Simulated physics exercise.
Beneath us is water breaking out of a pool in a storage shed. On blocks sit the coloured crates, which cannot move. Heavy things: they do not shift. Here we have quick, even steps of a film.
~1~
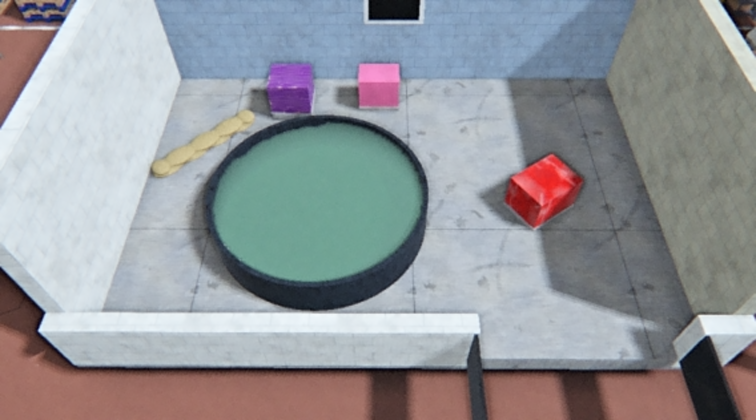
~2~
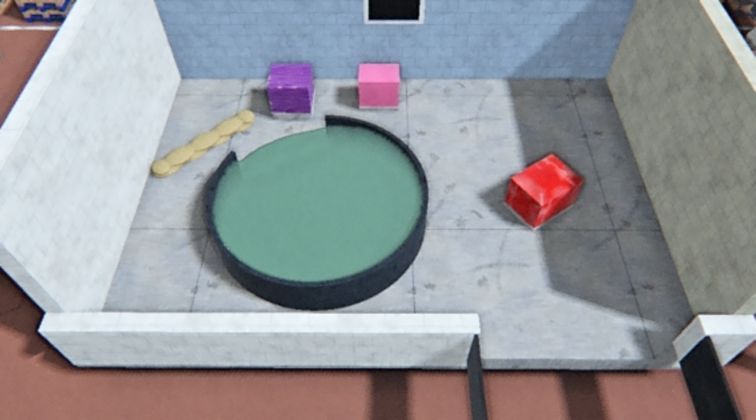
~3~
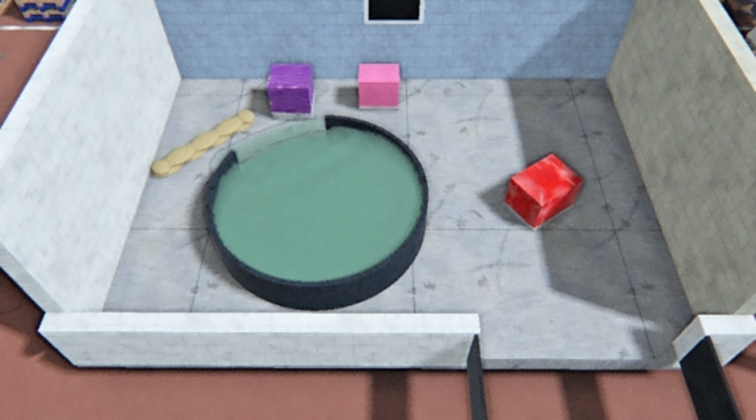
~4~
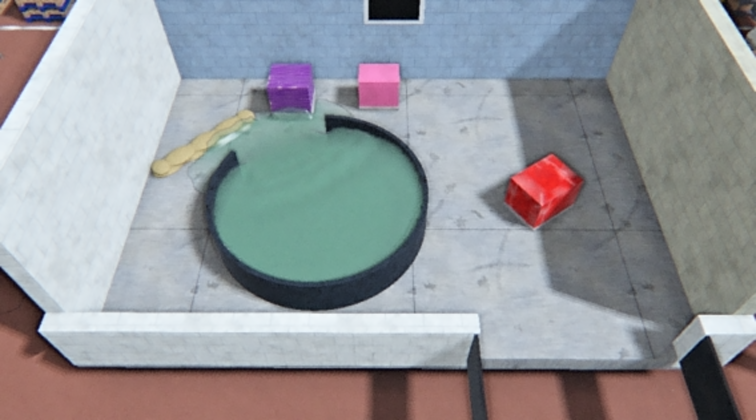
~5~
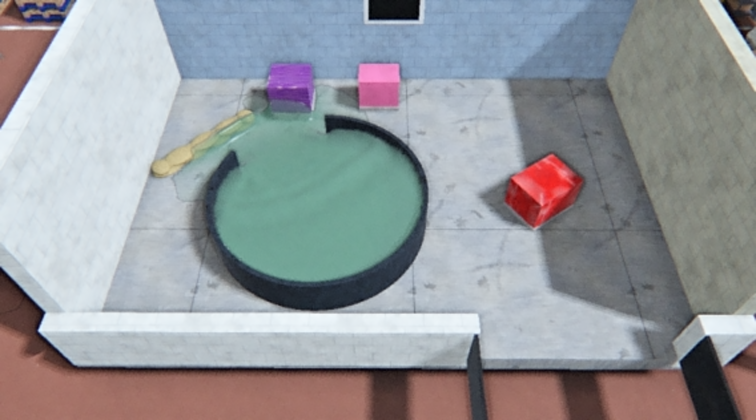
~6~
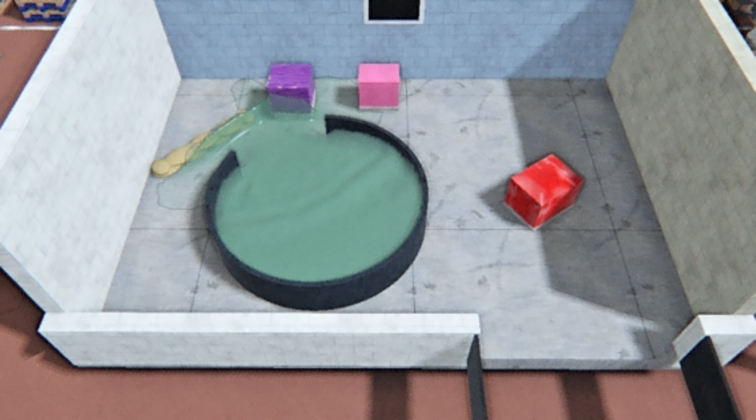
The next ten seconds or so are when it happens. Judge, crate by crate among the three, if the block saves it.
Result: The red crate meets the water, the purple crate meets the water, the pink crate meets the water.
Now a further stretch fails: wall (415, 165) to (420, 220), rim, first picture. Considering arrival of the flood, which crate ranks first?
My answer: The red-painted one.
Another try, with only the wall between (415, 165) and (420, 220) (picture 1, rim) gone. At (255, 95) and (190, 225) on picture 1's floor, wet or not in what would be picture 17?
Taking the two spots in turn: Parched and parched.
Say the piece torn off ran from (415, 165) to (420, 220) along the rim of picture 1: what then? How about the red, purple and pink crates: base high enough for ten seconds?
Result: Red crate gets overtopped, purple crate is left untouched, pink crate gets overtopped.
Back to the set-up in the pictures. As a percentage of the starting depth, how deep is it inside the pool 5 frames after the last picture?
That comes to about 76 per cent.
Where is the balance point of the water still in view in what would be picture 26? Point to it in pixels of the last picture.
Centre of the water: Near (290, 178).
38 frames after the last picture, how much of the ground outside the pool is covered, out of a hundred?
Some 90 per cent.
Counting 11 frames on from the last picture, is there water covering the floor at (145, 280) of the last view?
That spot: Submerged.
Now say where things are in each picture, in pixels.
The round tank at (319, 194) is whole and still, in the first picture.
The front is at a hidden place, out from the gap on the round tank's far side, in the second picture.
Water pours out on the round tank's far side and has run to (215, 165), in the third picture.
The front is at (324, 103), out from the gap on the round tank's far side, in the fourth picture.
The front is at (322, 88), out from the gap on the round tank's far side, in the fifth picture.
Water pours out on the round tank's far side and has run to (343, 79), in the sixth picture.
A moment on, water covers 25 % of the floor; the red crate not reached, the purple crate water round its plinth, the pink crate water round its plinth.
Next, water covers 40 % of the floor; the red crate not reached, the purple crate water round its plinth, the pink crate water round its plinth.
Then, water covers 60 % of the floor; the red crate water round its plinth, the purple crate water round its plinth, the pink crate water round its plinth.
Later, water covers 90 % of the floor; the red crate water round its plinth, the purple crate water round its plinth, the pink crate water round its plinth.
In the end, water covers 95 % of the floor; the red crate was topped, the purple crate was topped, the pink crate was topped.
